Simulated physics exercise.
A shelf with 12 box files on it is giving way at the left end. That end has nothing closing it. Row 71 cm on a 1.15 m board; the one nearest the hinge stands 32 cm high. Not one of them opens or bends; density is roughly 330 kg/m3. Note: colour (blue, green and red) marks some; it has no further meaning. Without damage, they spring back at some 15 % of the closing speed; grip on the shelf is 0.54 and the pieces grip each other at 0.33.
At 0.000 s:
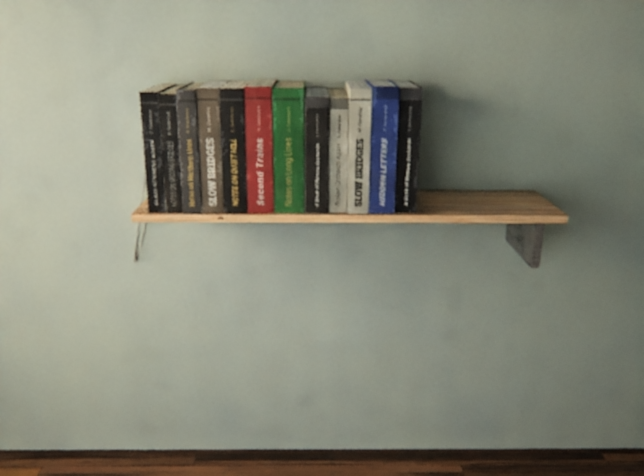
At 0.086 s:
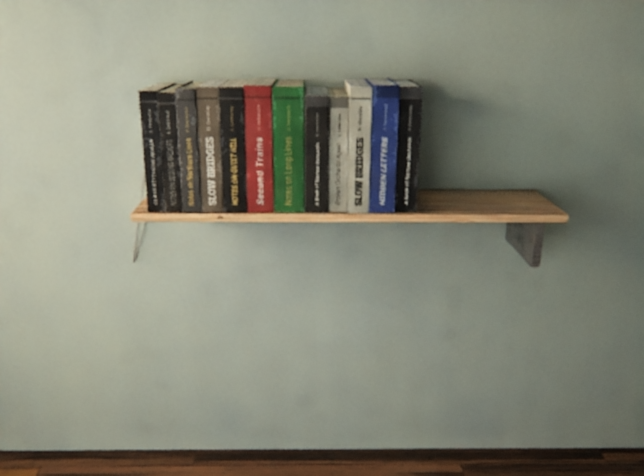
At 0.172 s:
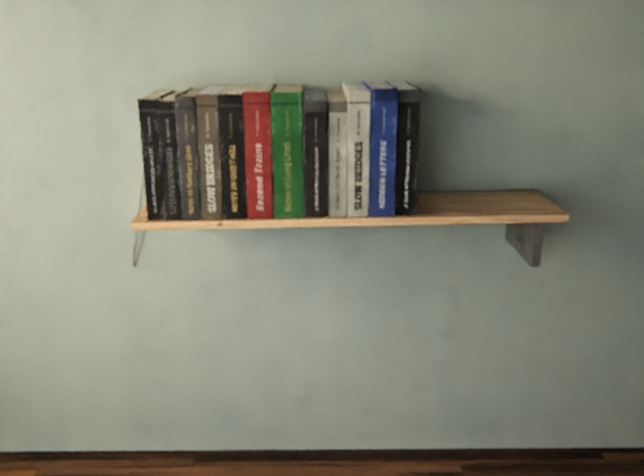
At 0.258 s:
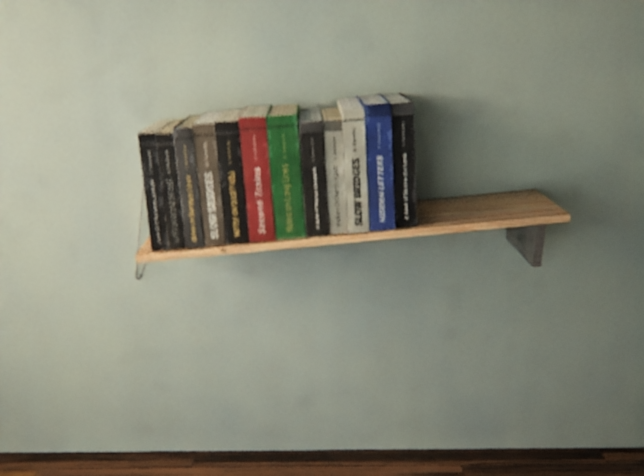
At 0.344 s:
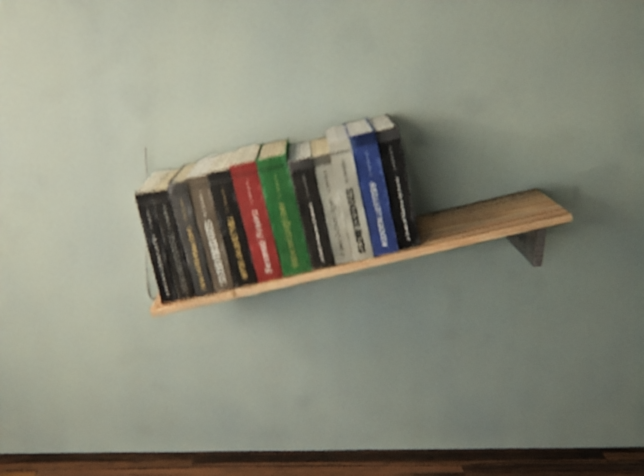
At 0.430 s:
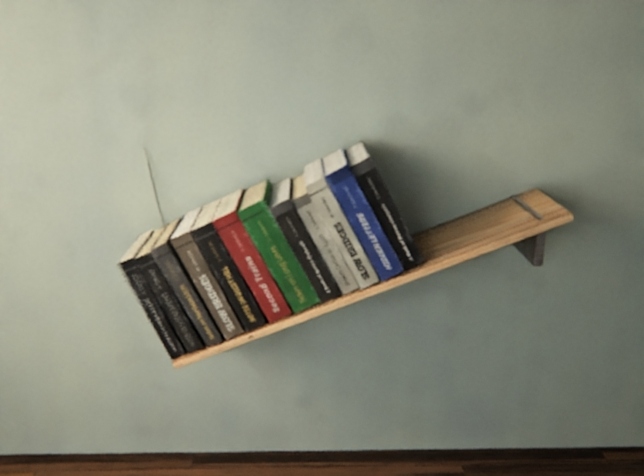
Wall shelf sinking at its left end, tilting a row of books that stay on the board and begin leaning left.
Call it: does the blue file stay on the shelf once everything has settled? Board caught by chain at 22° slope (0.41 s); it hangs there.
Once settled, the blue file is not down.
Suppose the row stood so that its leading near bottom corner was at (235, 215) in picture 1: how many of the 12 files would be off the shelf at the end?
With that change the number is 6.
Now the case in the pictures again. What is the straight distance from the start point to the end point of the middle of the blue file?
It ends around 35 cm from its start.
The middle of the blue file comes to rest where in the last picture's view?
(322, 243), more or less.
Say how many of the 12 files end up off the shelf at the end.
That totals 7, exactly.
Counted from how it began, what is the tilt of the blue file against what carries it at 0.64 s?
Some 40°.
After 0.50 s, none of the 12 files off the shelf, 12 disturbed; blue file leaning 17°; red file leaning 16°.
After 0.64 s, none of the 12 files off the shelf, 12 disturbed; blue file leaning 38°; red file leaning 40°.
After 0.86 s, 4 of the 12 files off the shelf; blue file leaning 47°; red file on its side.
After 1.22 s, 6 of the 12 files off the shelf; blue file leaning 52°; red file upside down.
By the end (1.7 s), 7 of the 12 files off the shelf; blue file on its side; green file upside down; red file upside down. As the last picture would show them, middles, blue file near (322, 243), green file near (79, 411).
